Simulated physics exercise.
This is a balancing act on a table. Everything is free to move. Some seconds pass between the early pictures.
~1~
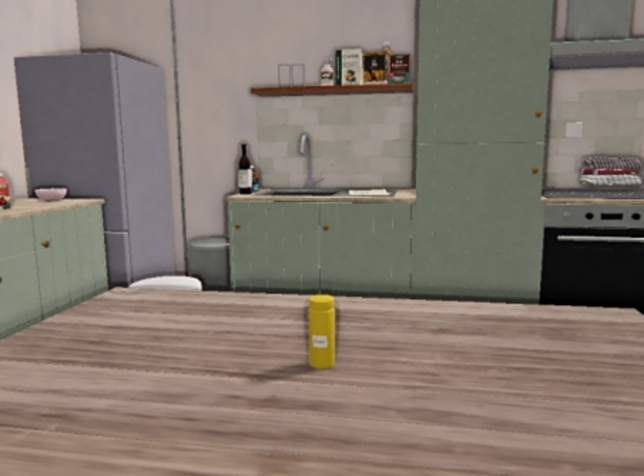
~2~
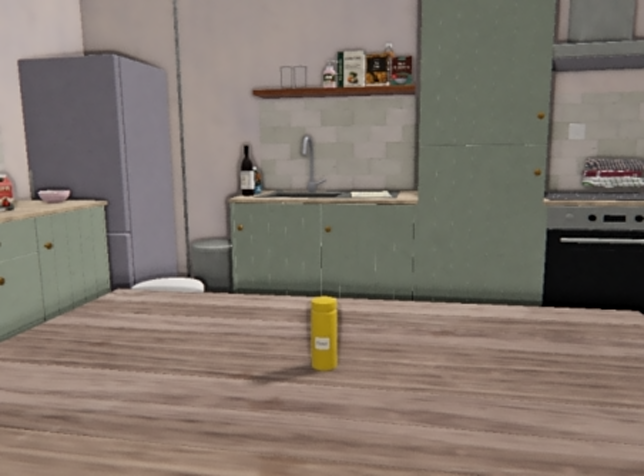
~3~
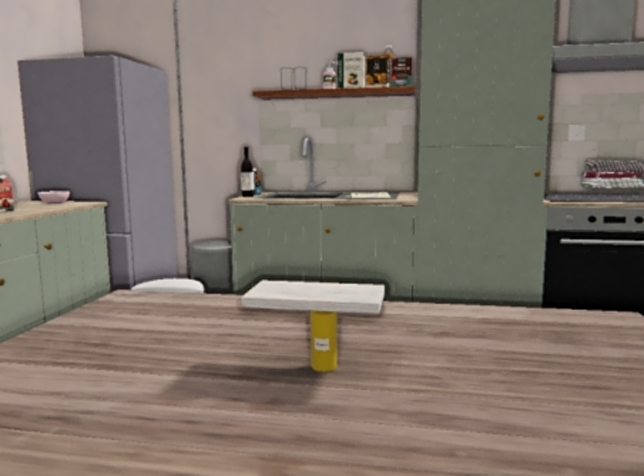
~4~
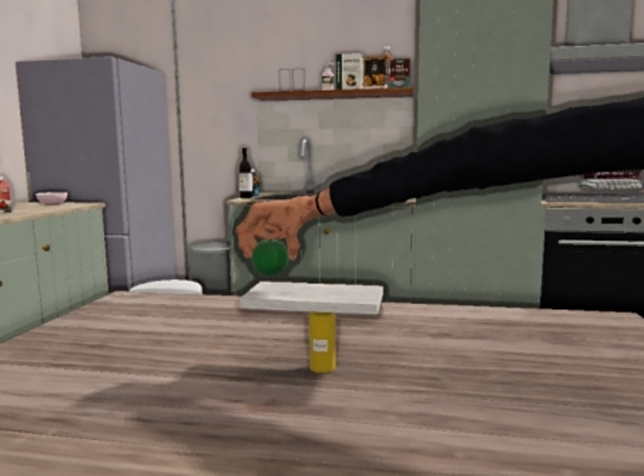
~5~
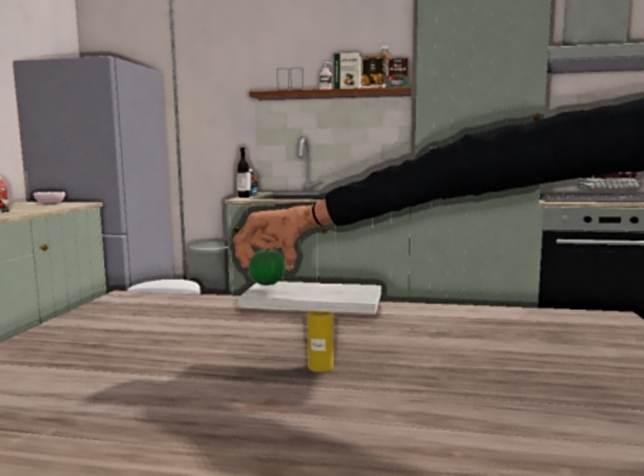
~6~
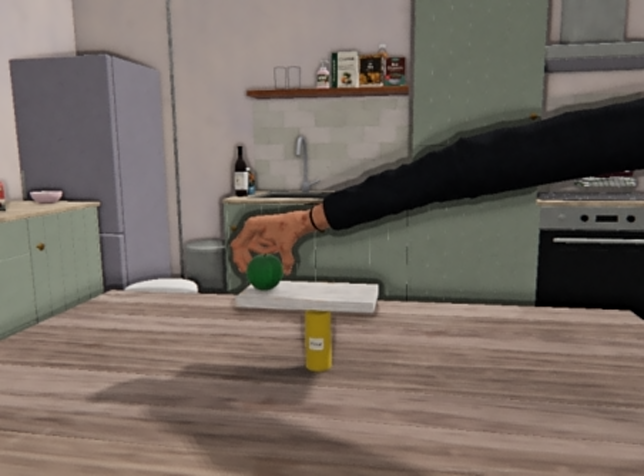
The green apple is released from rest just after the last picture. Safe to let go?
As it turns out, it loses its balance.
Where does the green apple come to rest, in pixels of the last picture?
Near (189, 345).
Then, 0.40 s on from there, green apple now fallen; white board turned 54° from how it was put.
Then, 0.50 s on from there, white board now fallen; yellow shaker turned 11° from how it was put.
Then, 0.60 s on from there, yellow shaker turned 68° from how it was put.
Then, 0.70 s on from there, yellow shaker now fallen.
In the end, fallen, yellow shaker, white board and green apple. At the end, from the last picture's camera, green apple near (189, 345). The stack comes apart.
